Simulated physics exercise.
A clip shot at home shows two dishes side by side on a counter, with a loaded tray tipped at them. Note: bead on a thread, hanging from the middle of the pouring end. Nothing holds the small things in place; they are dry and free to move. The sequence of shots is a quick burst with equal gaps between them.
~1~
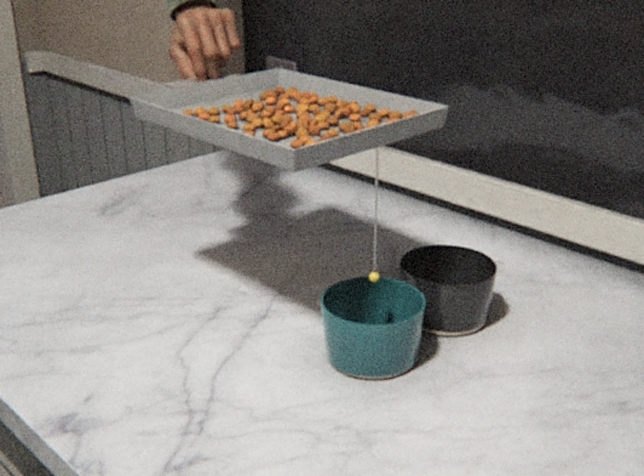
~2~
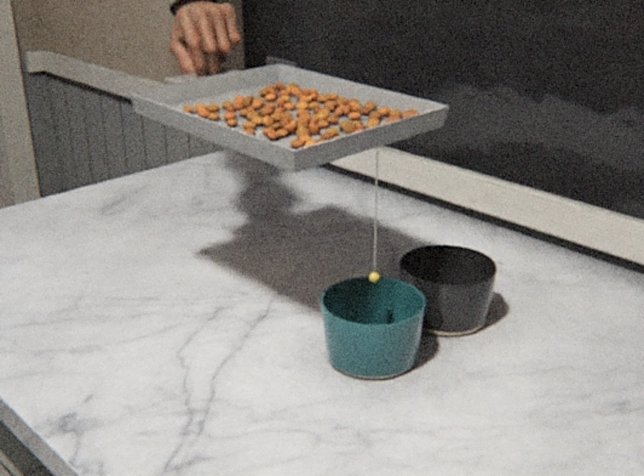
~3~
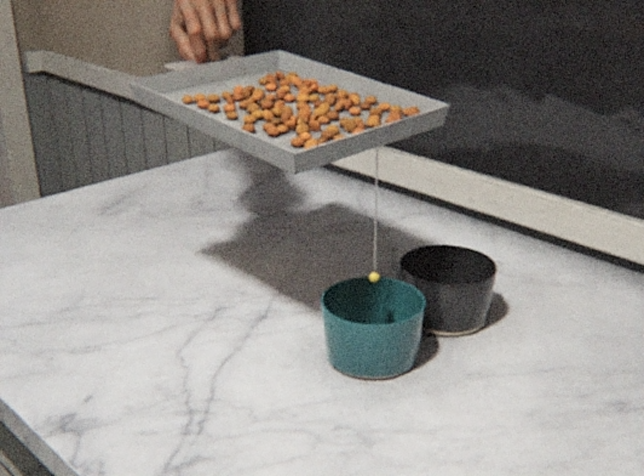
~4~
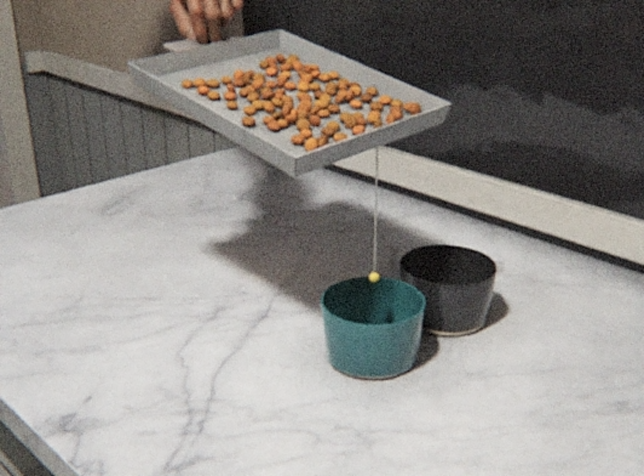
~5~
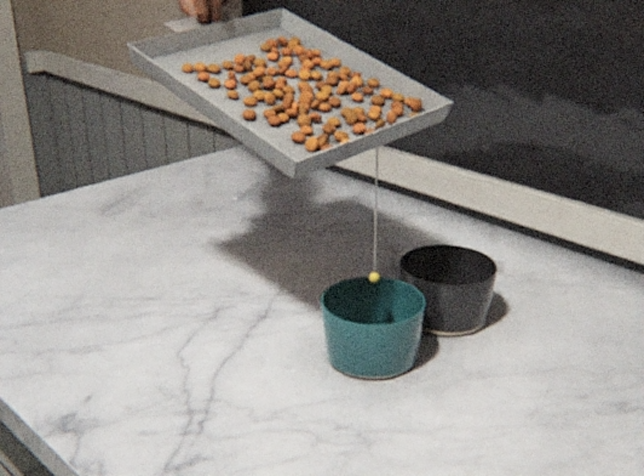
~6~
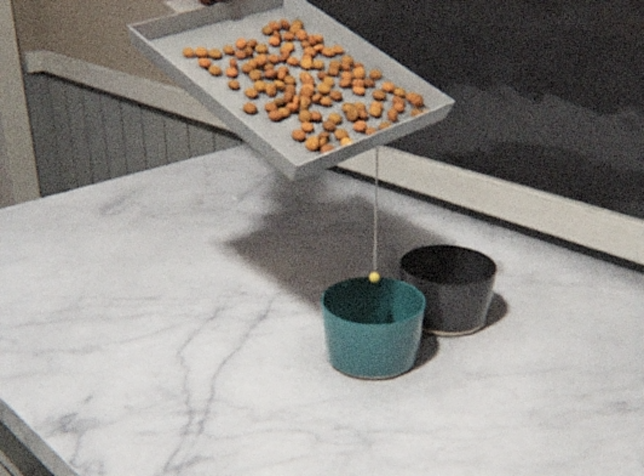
On a marble counter, a hand raised the back of a metal tray of small orange-brown pieces, steadily tilting it above a teal bowl and a black one while the bead hung still.
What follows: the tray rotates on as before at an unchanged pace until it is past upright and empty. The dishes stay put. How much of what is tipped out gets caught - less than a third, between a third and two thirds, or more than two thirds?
Less than a third gets caught.
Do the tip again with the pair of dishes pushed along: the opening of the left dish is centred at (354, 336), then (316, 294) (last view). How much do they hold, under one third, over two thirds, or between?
Spot one, above two thirds; spot two, less than a third.
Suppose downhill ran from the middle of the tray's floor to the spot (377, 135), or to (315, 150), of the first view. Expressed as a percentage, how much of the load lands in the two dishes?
The first try gives close to 50 per cent, the second close to 20 per cent.
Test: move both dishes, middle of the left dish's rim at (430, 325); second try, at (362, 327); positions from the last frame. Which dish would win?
Case one: The leftmost one; case two: The leftmost one.
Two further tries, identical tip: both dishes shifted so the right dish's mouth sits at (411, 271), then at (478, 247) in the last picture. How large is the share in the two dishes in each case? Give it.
Around 30 % followed by around 0 %.
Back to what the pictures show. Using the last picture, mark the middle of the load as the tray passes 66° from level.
The load is centred near (347, 129).
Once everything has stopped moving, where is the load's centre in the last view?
The centre ends up roughly at (369, 398).
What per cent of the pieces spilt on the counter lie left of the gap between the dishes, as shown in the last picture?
It works out to some 60 per cent.
Shortly afterwards, tray tipped steeply; all but a few on the tray; only a few in the air.
Next, tray tipped past a quarter turn; near a third on the tray; a little in the left dish; near half outside both; near a quarter in the air.
Some moments later, tray tipped past a quarter turn; near a quarter in the left dish; the bulk outside both.
In the end, tray tipped past a quarter turn; near a quarter in the left dish; none at all in the right dish; the bulk outside both.
